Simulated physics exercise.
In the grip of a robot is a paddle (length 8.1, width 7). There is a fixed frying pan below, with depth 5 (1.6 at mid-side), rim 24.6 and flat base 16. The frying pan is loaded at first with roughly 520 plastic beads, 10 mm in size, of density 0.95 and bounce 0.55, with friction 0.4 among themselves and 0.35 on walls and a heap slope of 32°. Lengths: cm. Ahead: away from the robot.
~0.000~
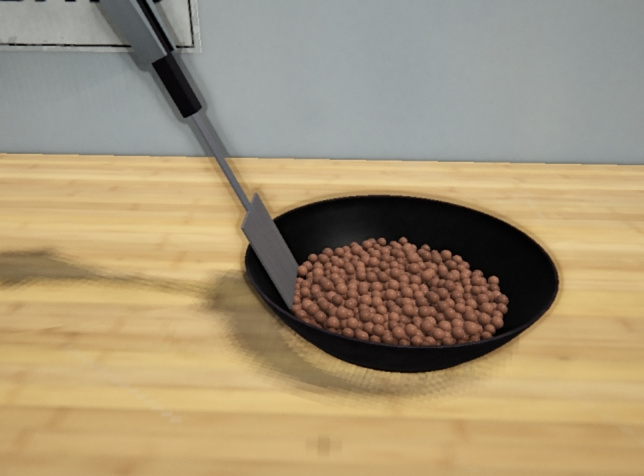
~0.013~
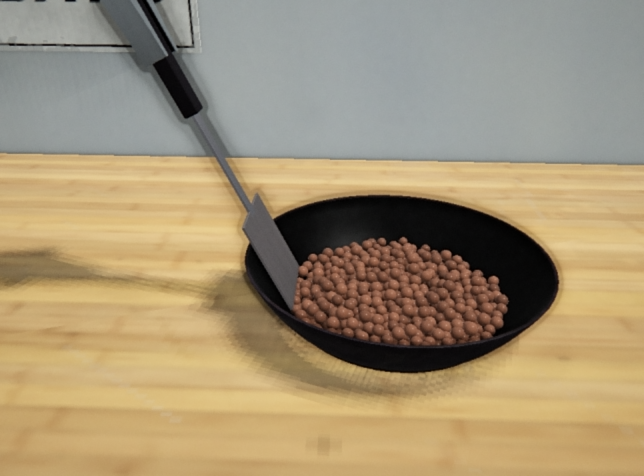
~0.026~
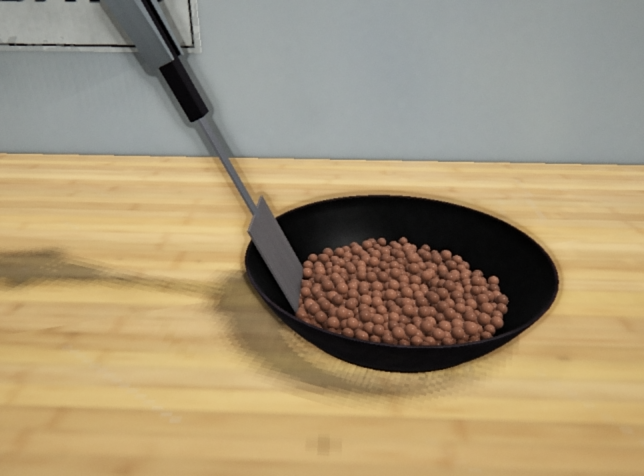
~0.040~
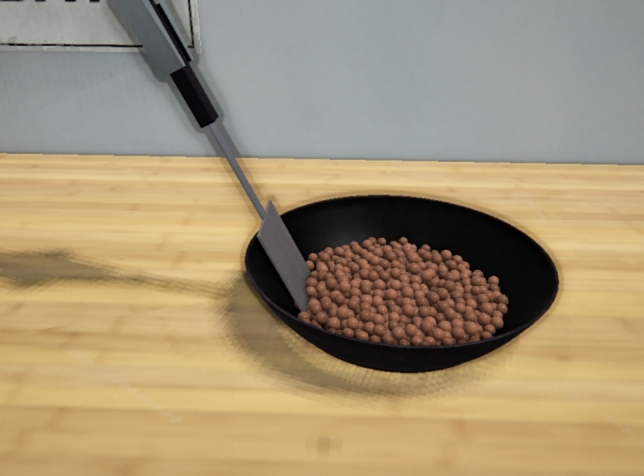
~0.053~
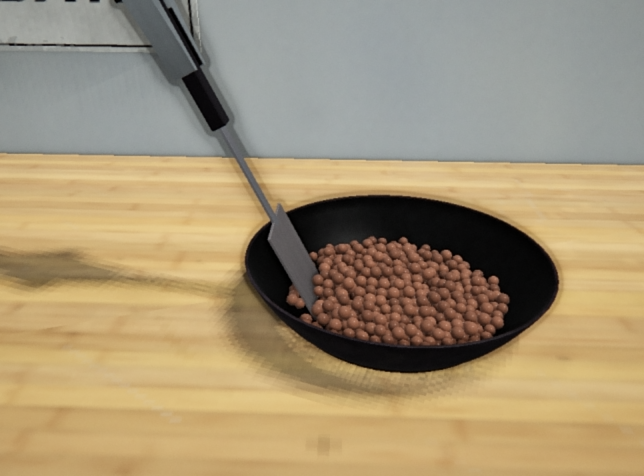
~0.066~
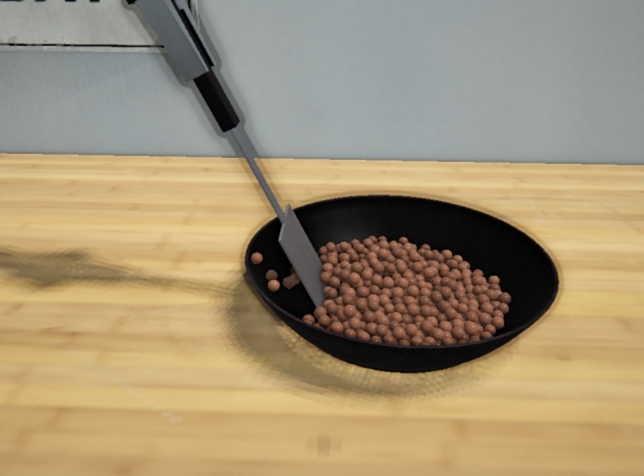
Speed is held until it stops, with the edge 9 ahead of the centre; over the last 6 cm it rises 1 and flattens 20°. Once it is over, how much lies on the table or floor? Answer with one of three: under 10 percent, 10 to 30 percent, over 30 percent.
10 to 30 percent.
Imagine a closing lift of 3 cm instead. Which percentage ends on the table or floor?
I'd say close to 15 per cent.
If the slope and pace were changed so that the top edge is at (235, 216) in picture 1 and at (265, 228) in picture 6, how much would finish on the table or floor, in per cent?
It works out to about 10 %, more or less.
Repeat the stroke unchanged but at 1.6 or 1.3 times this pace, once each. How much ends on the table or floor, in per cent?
First try around 25 %, second try around 20 %.
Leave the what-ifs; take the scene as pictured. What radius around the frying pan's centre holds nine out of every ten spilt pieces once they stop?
Distance: Approx. 30 cm.
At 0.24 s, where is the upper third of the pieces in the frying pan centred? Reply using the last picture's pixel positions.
The middle lies somewhere about (478, 272).
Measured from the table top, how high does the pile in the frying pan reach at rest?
5.5 cm.
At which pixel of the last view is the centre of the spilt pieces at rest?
Near (588, 298) in the last picture.
After 0.16 s, sloping 64°, highest piece 25 above the table; 518 in the frying pan, 3 on the blade or in flight.
After 0.24 s, sloping 57°, highest piece 37 above the table; 518 in the frying pan, 3 on the blade or in flight.
After 0.49 s, sloping 44°, highest piece 28 above the table; 445 in the frying pan, 67 on the table or floor, 9 on the blade or in flight.
After 1.54 s, sloping 44°, highest piece 5 above the table; 445 in the frying pan, 76 on the table or floor.
In the end, 445 in the frying pan, 76 on the table or floor. That is 15 % on the table or floor.
